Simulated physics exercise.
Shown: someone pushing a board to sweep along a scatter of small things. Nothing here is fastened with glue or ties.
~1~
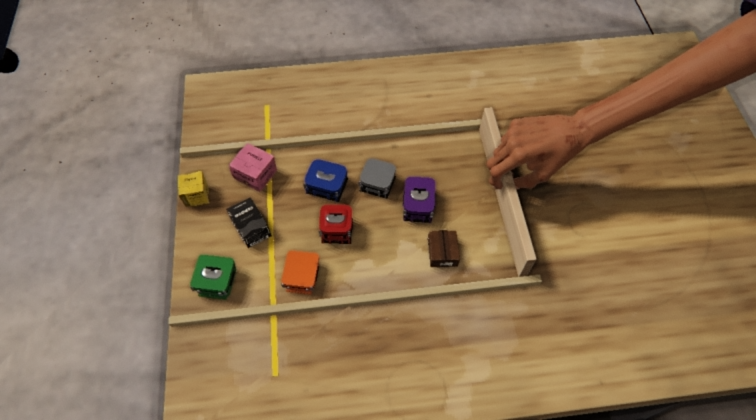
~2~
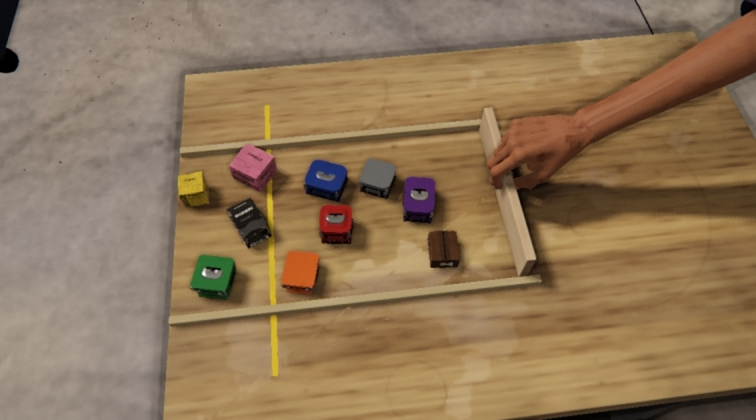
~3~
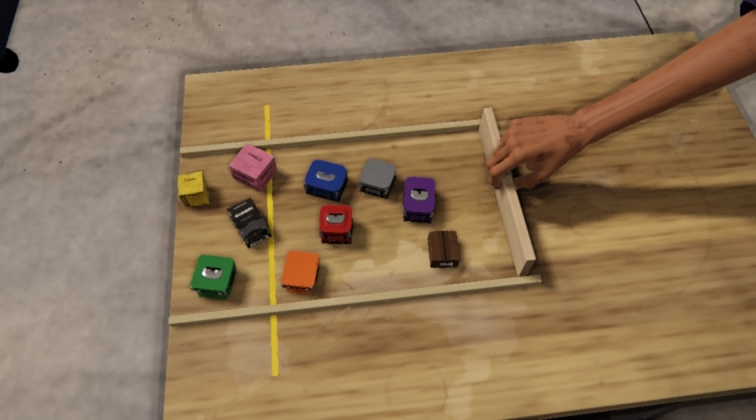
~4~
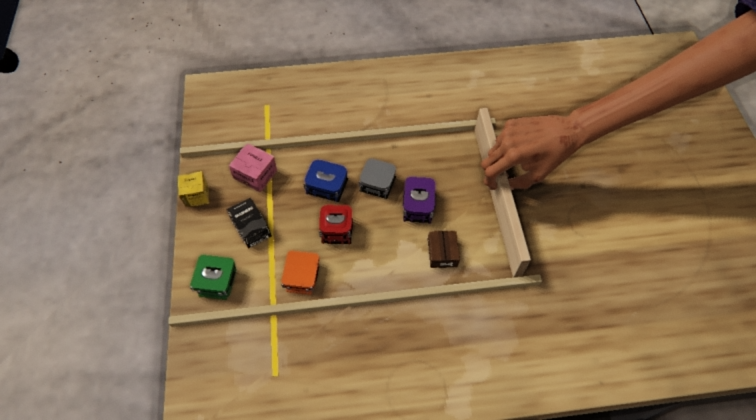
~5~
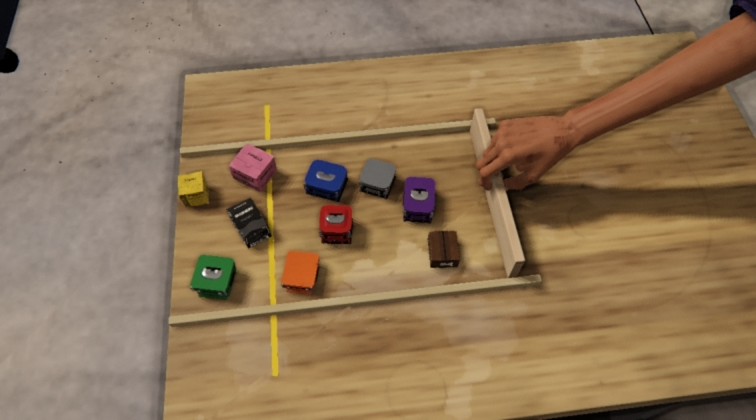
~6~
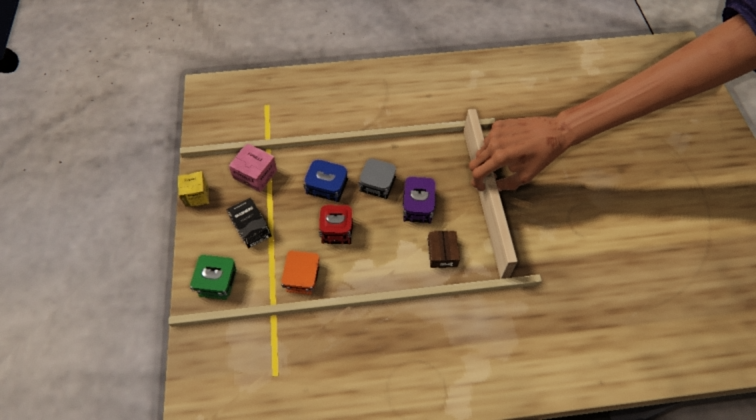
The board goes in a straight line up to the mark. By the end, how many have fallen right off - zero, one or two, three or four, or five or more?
By the end, zero have.
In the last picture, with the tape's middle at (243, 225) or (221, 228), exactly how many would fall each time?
Counts: 4, 5.
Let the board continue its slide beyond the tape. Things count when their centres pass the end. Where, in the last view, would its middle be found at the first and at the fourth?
Earlier crossing: About (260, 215); later crossing: About (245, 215).
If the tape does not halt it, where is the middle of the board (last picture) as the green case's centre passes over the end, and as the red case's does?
The middle would be close to (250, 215) and then close to (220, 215).
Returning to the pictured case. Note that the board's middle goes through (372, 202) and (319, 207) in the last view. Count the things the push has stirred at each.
I count 5 first and 8 after.
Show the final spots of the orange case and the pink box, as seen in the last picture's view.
Looks like one lands around (227, 283), and the other around (188, 168).
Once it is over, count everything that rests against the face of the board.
The count in contact is 3.
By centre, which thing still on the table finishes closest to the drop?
That's the yellow box.
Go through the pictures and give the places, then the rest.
Yellow box (193, 189); green case (215, 277); black box (249, 223); board (505, 188); tape (271, 222), in the first picture.
Green case (215, 277); pink box (254, 168), in the second picture.
Black box (249, 223); red case (336, 225), in the third picture.
Yellow box (194, 190); board (500, 189), in the fourth picture.
Green case (215, 277); blue case (327, 181), in the fifth picture.
Yellow box (194, 190); green case (215, 277); black box (249, 223); board (488, 190); tape (271, 222), in the sixth picture.
Soon after, none off yet; yellow box at rest near (194, 190); green case at rest near (215, 277); black box at rest near (249, 223).
In the end, the number that fall off is zero.
